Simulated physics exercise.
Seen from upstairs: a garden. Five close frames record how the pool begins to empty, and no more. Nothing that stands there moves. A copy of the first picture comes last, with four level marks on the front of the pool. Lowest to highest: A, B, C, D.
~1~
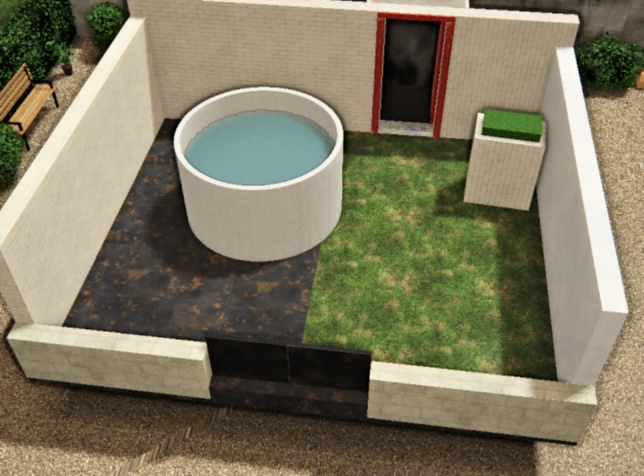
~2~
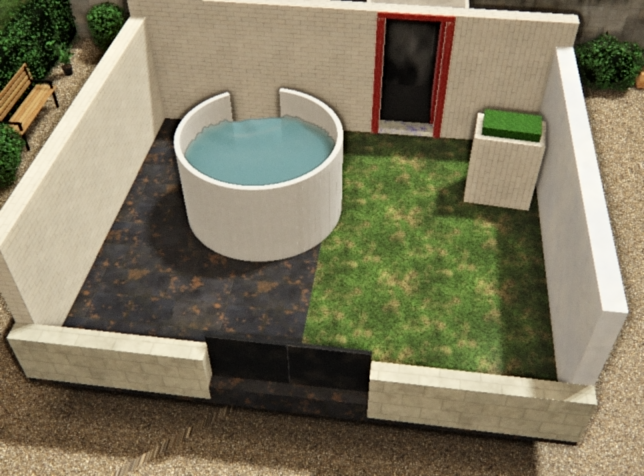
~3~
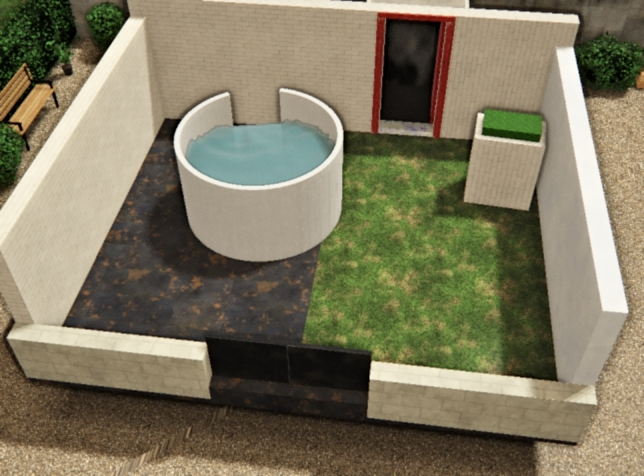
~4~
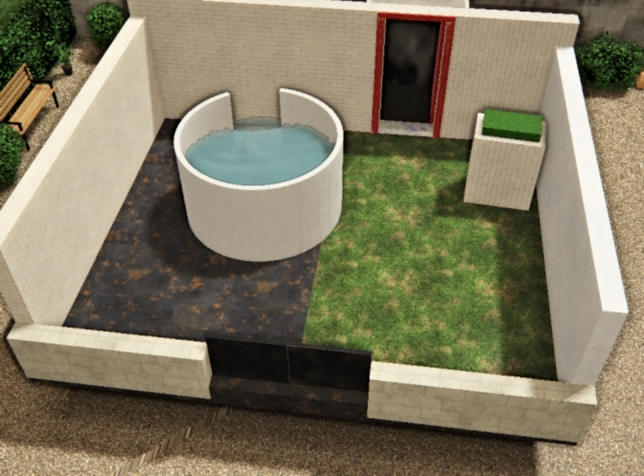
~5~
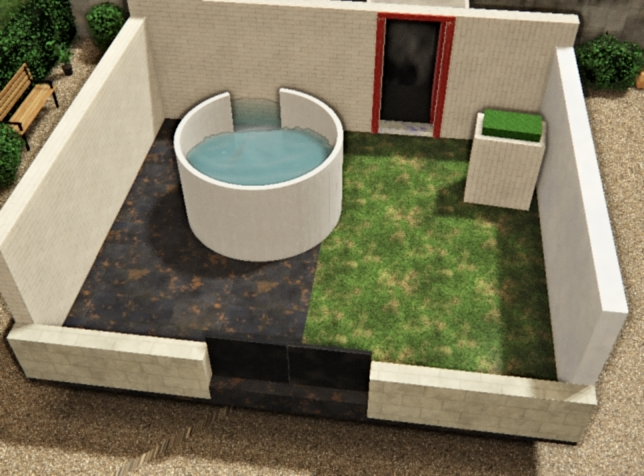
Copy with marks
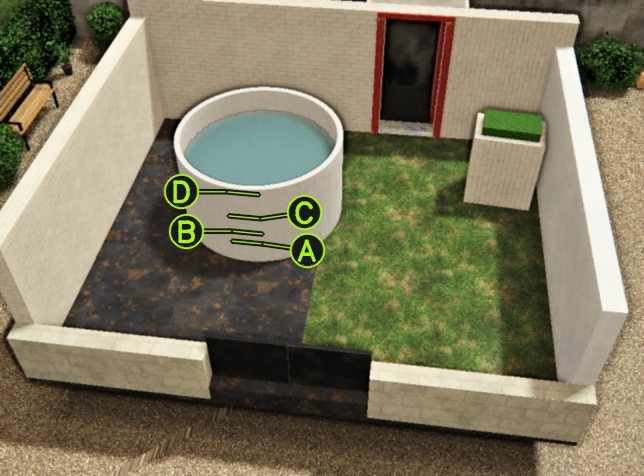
Water in a round white pool ripples and shifts after a gap opens in its back wall.
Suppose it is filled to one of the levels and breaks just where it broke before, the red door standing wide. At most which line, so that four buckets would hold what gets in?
C will do.
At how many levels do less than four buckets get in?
Three.
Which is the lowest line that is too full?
D.
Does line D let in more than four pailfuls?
Yes, that goes wrong.
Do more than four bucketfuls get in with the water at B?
No.
On the marked copy, A at (247, 242); B at (246, 232); C at (244, 217); D at (242, 193); from the bottom up A, B, C, D.
For line A, nothing gets over.
For line B, nothing gets over.
For line C, a bucket or two gets in.
For line D, about 10 bucketfuls get in.
